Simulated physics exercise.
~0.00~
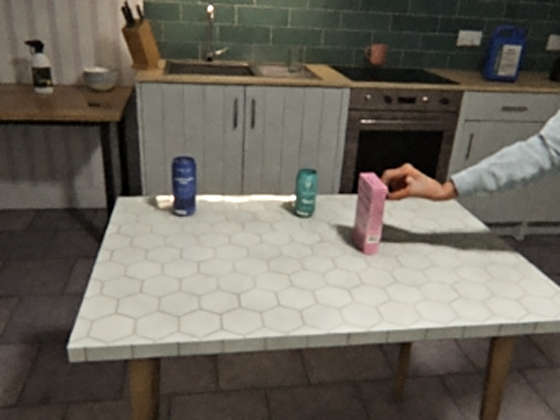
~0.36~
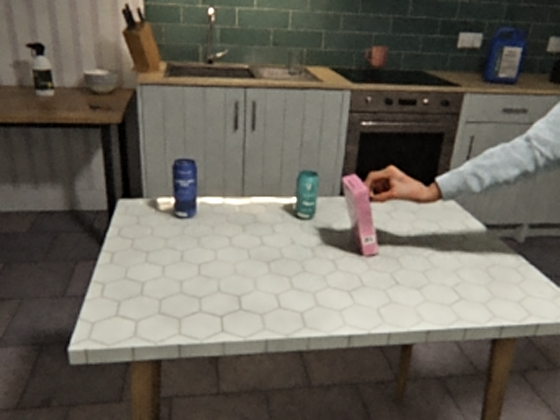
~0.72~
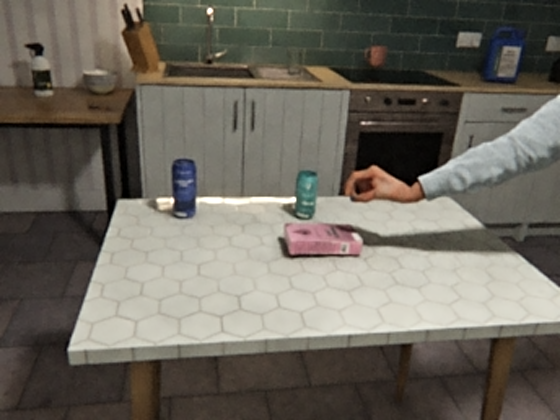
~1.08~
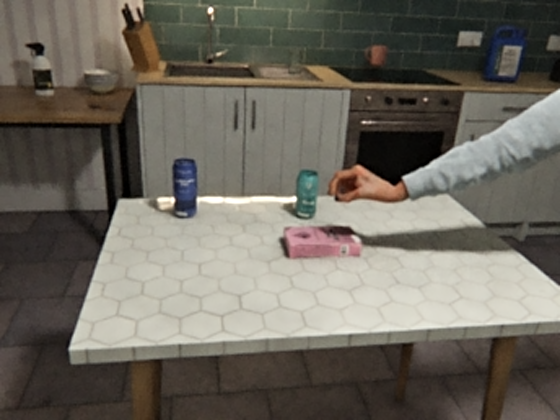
A hand reaches in from the right toward an upright pink packet on a white table with a hexagonal tile pattern, seen from the front and slightly above in a kitchen. A blue can stands at the left of the table and a turquoise can stands near the middle, with grey cabinets, an oven and green wall tiles behind. The fingers push the upper part of the packet to the left, and it begins to lean. It then topples over onto its side. The hand moves a little further left above it, while the packet stays lying down and both cans remain standing.
